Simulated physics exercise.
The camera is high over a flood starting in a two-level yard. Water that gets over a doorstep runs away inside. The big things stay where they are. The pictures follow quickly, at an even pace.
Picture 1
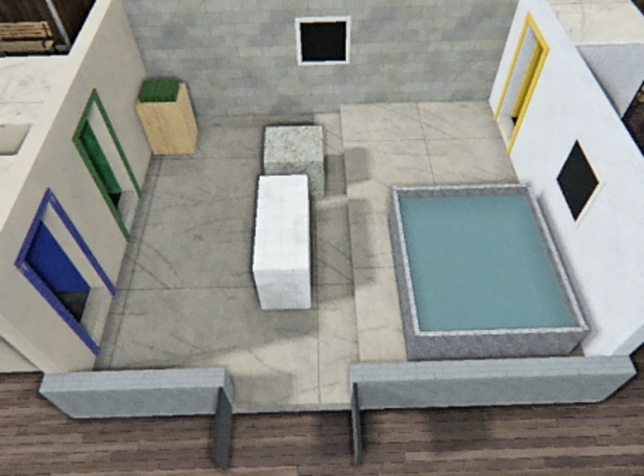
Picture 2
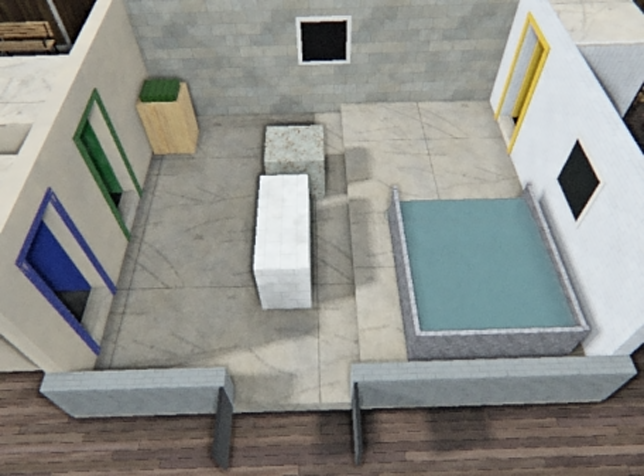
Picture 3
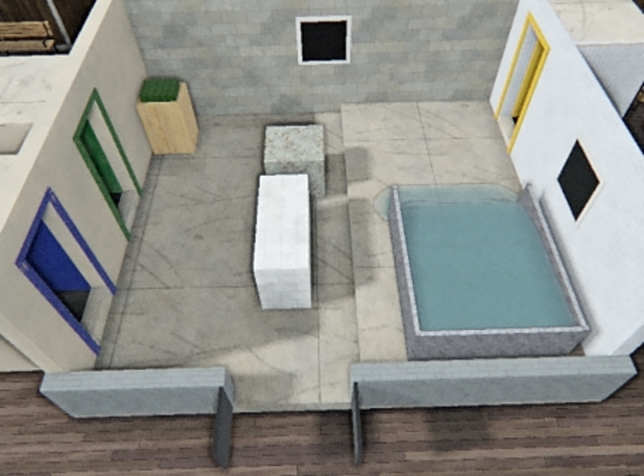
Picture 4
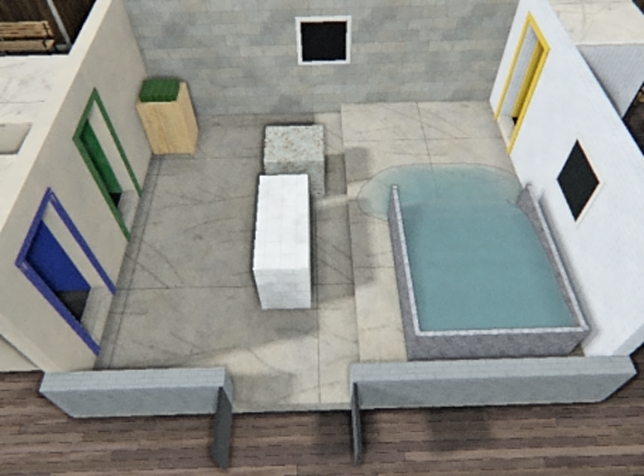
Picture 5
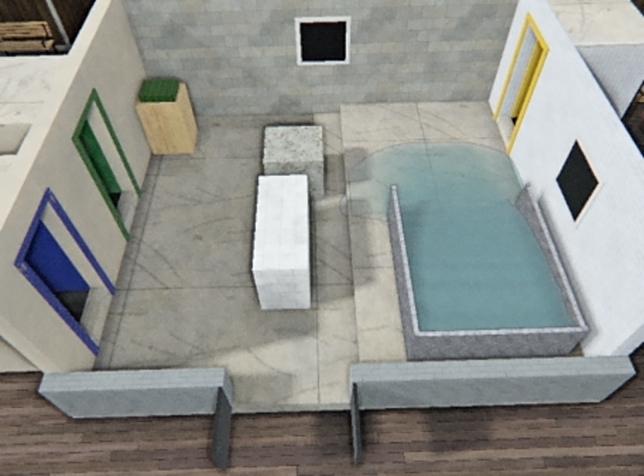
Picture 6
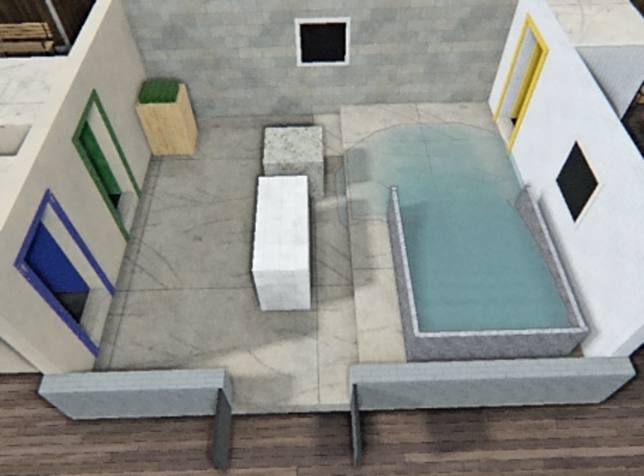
Water pouring out of an open tank's far side after that wall disappears, spreading in a rounded sheet across the pale floor.
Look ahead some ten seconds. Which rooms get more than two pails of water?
In the end: The green door stays under that; the blue door stays under that; the yellow door takes more than that.
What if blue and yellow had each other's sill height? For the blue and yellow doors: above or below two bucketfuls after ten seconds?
One by one: The blue door is under; the yellow door lets more in.
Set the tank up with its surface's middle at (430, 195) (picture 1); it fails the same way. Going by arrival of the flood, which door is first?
The yellow one.
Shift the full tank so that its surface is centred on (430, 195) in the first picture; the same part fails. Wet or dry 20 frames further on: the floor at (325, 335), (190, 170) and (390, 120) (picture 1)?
One after the other: Not flooded, wet, awash.
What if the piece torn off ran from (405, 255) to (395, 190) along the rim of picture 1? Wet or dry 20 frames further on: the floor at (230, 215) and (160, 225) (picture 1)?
As listed: Flooded, covered.
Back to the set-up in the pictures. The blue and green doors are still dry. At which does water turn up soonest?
It is the door marked green.
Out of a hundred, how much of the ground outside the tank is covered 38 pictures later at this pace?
Close to 85 %.
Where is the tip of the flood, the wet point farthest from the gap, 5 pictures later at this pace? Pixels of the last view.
Close to (314, 116).
A moment on, water covers 35 % of the floor; the green door not reached, the blue door not reached, the yellow door wet at the sill, nothing in.
Next, water covers 40 % of the floor; the green door not reached, the blue door not reached, the yellow door under two buckets in.
Then, water covers 55 % of the floor; the green door not reached, the blue door not reached, the yellow door far over two buckets in.
Later, water covers 85 % of the floor; the green door wet at the sill, nothing in, the blue door wet at the sill, nothing in, the yellow door far over two buckets in.
In the end, water covers 95 % of the floor; the green door wet at the sill, nothing in, the blue door wet at the sill, nothing in, the yellow door far over two buckets in.
